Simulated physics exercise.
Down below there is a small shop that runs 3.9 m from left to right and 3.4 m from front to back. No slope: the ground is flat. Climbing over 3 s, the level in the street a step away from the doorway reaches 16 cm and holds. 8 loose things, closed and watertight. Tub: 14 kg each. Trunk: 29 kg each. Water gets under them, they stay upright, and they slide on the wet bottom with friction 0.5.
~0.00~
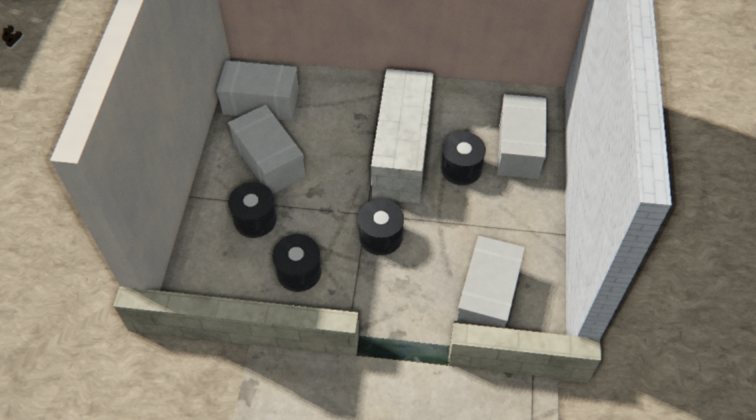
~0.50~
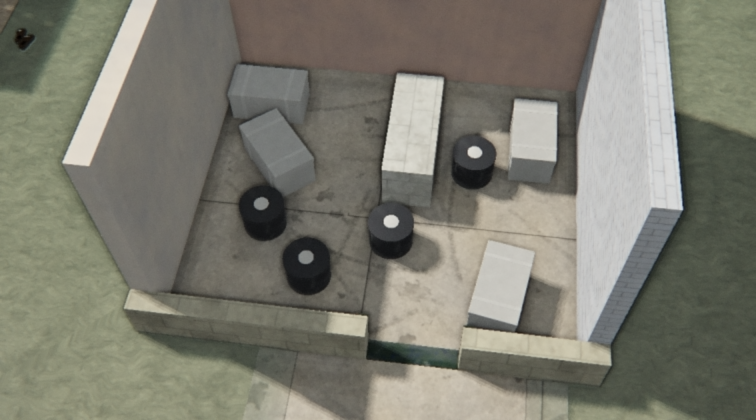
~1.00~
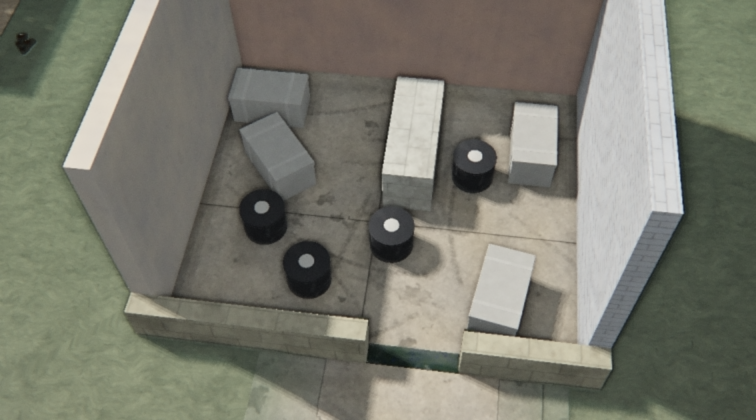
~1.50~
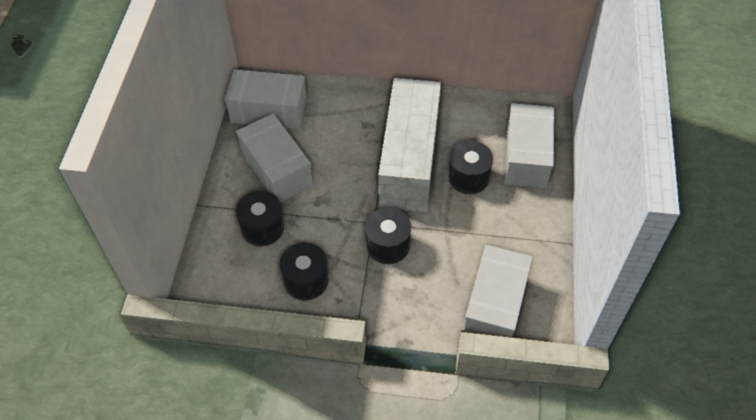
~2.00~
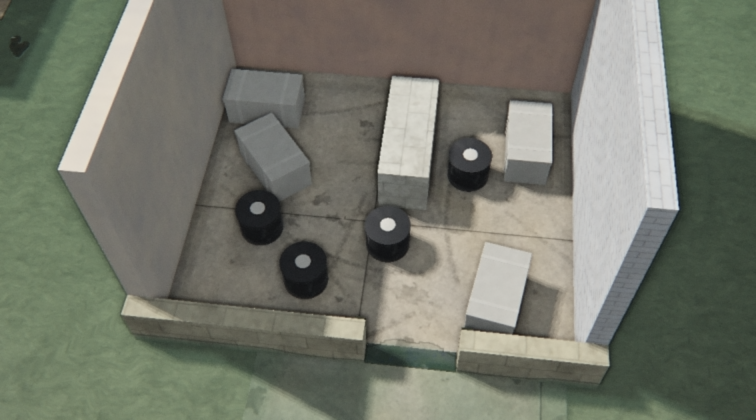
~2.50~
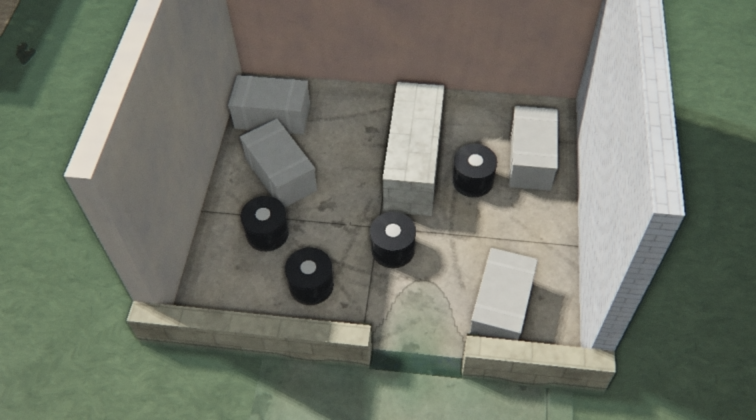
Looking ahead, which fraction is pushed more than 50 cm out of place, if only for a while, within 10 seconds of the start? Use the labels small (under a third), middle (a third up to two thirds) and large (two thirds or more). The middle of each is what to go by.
Small.
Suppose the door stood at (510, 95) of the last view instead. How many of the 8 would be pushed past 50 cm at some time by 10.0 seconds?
The count would be 3.
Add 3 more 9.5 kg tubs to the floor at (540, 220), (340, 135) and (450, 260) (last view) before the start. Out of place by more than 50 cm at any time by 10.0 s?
The first one tops the mark, the next stays inside the mark, and the last tops the mark.
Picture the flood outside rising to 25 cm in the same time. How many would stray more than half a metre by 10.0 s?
4.
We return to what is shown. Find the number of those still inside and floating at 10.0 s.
At that point I count 2.
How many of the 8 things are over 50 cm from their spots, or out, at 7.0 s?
My count gives 0.
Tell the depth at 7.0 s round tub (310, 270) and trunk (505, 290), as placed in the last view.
3 and 4 cm.
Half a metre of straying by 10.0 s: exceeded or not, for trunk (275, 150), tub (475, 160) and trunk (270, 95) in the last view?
In that order: Below the mark, above the mark, below the mark.
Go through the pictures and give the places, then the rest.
The first picture shows a tub at (296, 254), on the bottom; a trunk at (265, 138), on the bottom; water covers 0.0 m2; 0 of 8 have shifted.
The second picture shows a tub at (306, 258), on the bottom; a trunk at (276, 142) rests on the ground; 0.0 m2 under water; 0 of 8 have shifted.
The third picture shows a tub at (307, 261), on the bottom; a trunk at (276, 145), on the bottom; 0.0 m2 under water; 0 of 8 have shifted.
The fourth picture shows a tub at (303, 263), on the bottom; a trunk at (273, 147), on the bottom; 0.0 m2 under water; 0 of 8 have shifted.
The fifth picture shows a tub at (303, 262), on the bottom; a trunk at (272, 146) rests on the ground; water covers 0.0 m2; 0 of 8 have shifted.
The sixth picture shows a tub at (308, 268) rests on the ground; a trunk at (277, 152), on the bottom; water covers 0.4 m2; 0 of 8 have shifted.
After 3.5 s 0 of 8 are over 50 cm from their spots; 0 afloat.
After 4.5 s 0 of 8 are over 50 cm from their spots; 0 afloat.
After 7.0 s 0 of 8 are over 50 cm from their spots; 0 afloat.
After 10.0 s 1 of 8 are over 50 cm from their spots, and 1 have been at some point; 2 afloat.
